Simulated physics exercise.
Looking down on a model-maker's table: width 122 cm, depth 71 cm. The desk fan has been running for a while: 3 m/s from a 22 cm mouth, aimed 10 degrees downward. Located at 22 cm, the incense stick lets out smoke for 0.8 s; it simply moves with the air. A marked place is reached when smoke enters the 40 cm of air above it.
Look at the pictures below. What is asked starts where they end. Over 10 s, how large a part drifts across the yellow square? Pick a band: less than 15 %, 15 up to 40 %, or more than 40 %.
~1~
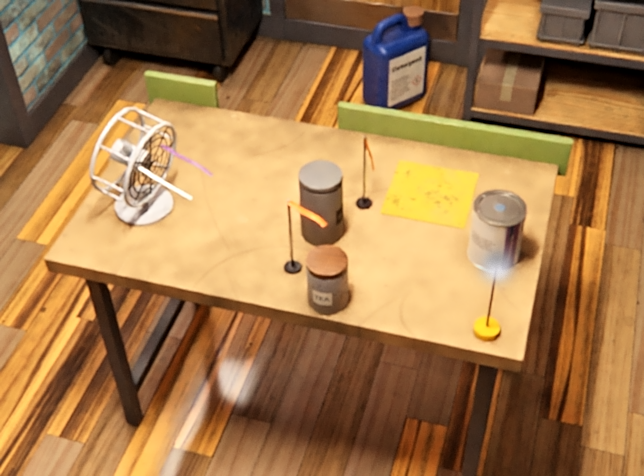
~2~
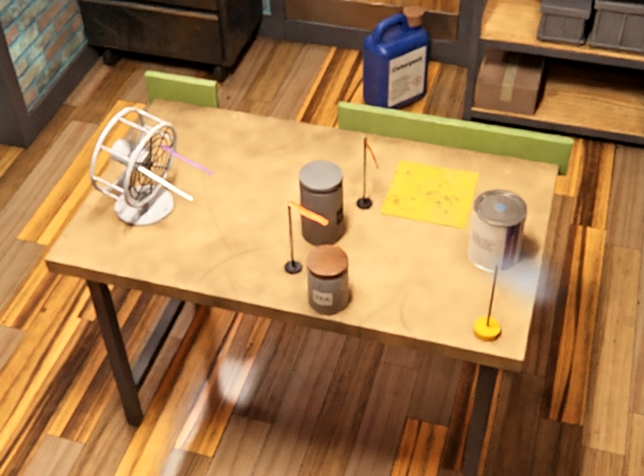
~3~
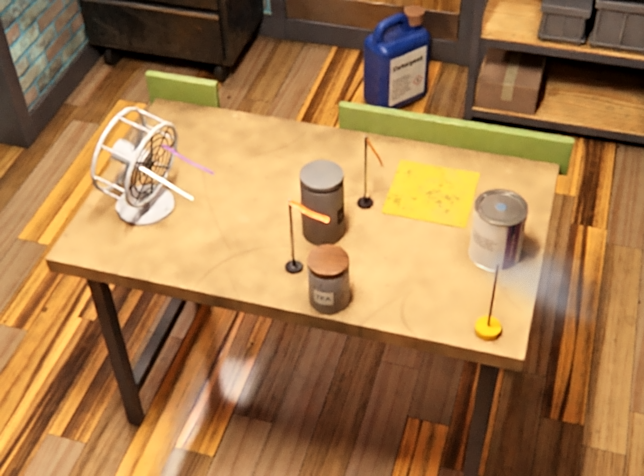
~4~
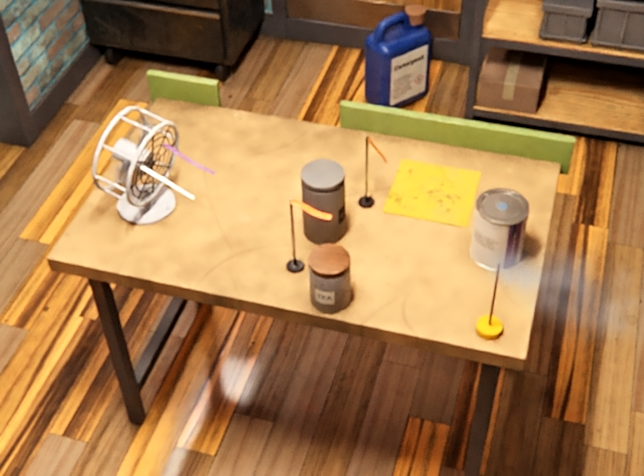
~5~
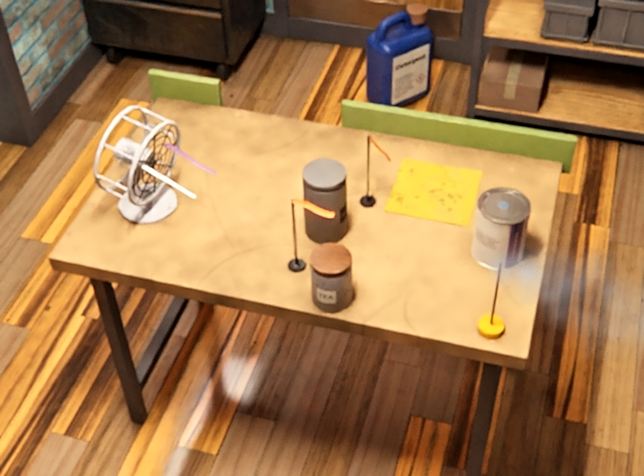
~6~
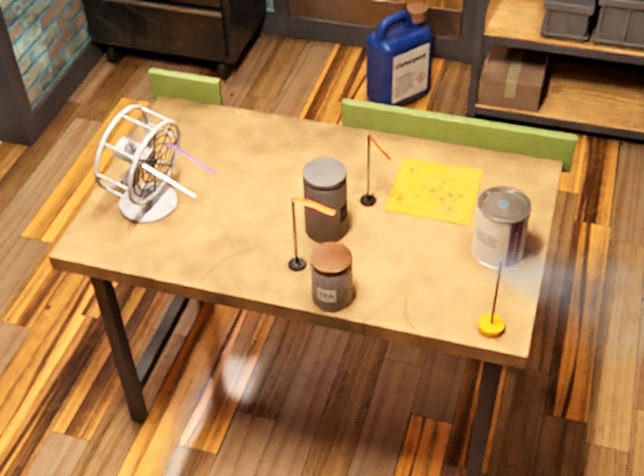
The band is less than 15 %.
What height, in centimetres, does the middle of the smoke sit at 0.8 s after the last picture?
Its middle sits roughly 28 cm above the surface.
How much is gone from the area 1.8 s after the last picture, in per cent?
Estimate: Close to 100 %.
Then, 0.8 s after the last picture, 88 % is gone from the area; 0 % has passed over the yellow square.
Then, 1.8 s after the last picture, 100 % is gone from the area; 0 % has passed over the yellow square.
Then, 3.8 s after the last picture, 100 % is gone from the area; 0 % has passed over the yellow square.
Then, 9.8 s after the last picture, 100 % is gone from the area; 0 % has passed over the yellow square.
